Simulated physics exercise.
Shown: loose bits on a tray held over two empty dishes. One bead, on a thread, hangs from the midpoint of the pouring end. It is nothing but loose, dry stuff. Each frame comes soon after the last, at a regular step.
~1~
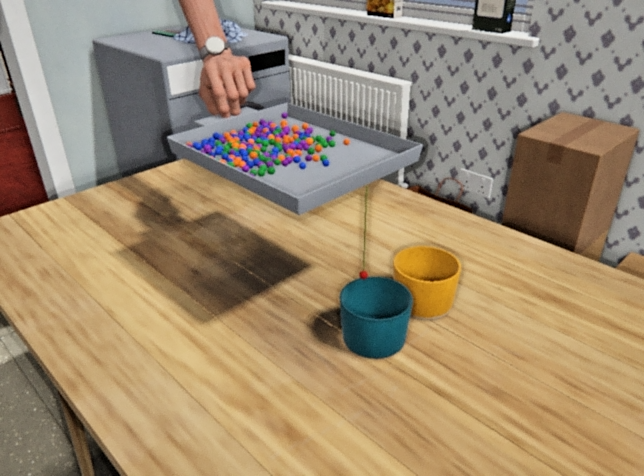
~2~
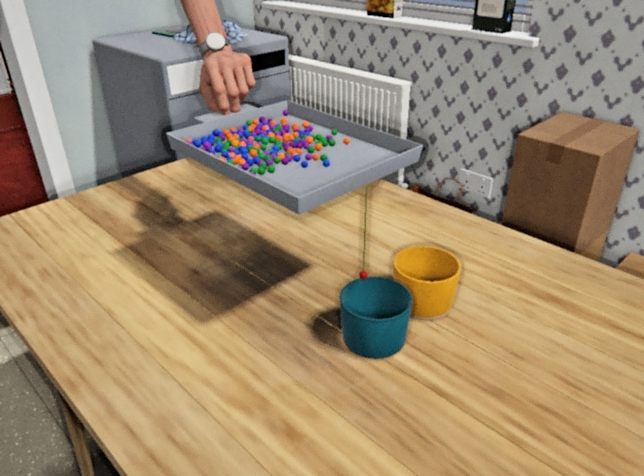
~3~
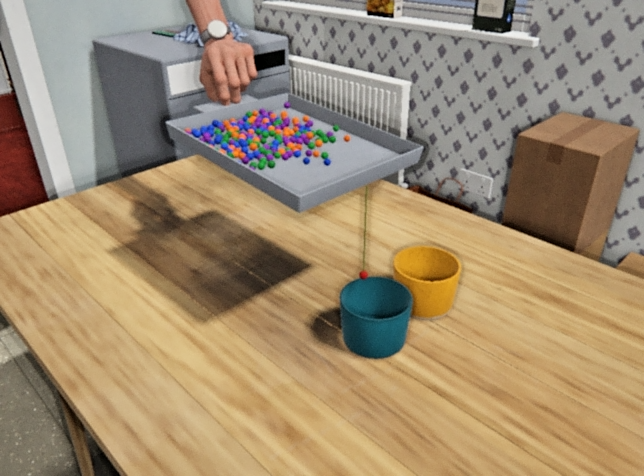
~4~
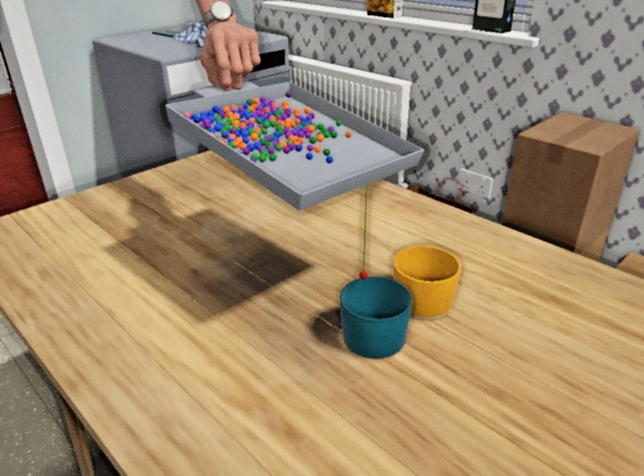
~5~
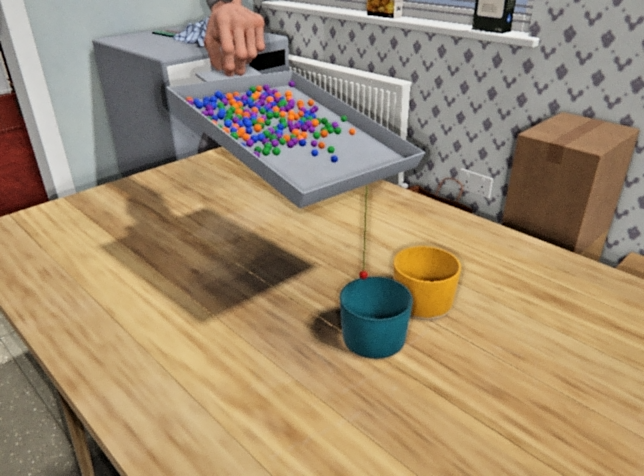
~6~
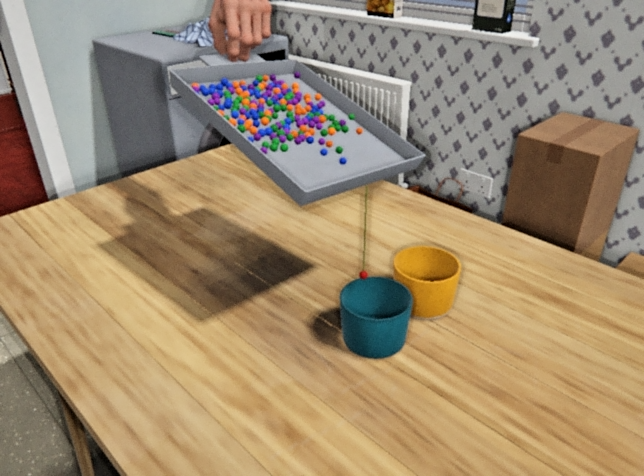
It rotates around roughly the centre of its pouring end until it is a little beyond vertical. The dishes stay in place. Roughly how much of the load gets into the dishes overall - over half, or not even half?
Over half gets in.
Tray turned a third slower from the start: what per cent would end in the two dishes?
Share: Around 80%.
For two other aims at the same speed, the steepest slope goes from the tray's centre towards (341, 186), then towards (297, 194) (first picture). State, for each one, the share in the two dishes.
I'd put it at some 20 % and then some 0 %.
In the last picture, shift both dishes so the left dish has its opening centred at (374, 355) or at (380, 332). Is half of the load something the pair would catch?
Shy of half, then shy of half.
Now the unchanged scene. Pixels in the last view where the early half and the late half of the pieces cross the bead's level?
Points: About (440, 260), then about (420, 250).
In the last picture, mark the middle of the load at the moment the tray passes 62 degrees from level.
Look around (401, 170) in the last picture.
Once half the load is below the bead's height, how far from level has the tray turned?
It sits at roughly 95°.
Soon after the last picture, tray tipped steeply; about two thirds on the tray; a stray few in the right dish; a stray few outside both; about a quarter in the air.
A little later, tray tipped right over; about a third on the tray; a stray few in the left dish; about a quarter in the right dish; about a quarter outside both; about a quarter in the air.
Later still, tray tipped past a quarter turn; a small part in the left dish; about two thirds in the right dish; about a third outside both.
By the end, tray tipped past a quarter turn; a small part in the left dish; about two thirds in the right dish; about a third outside both.
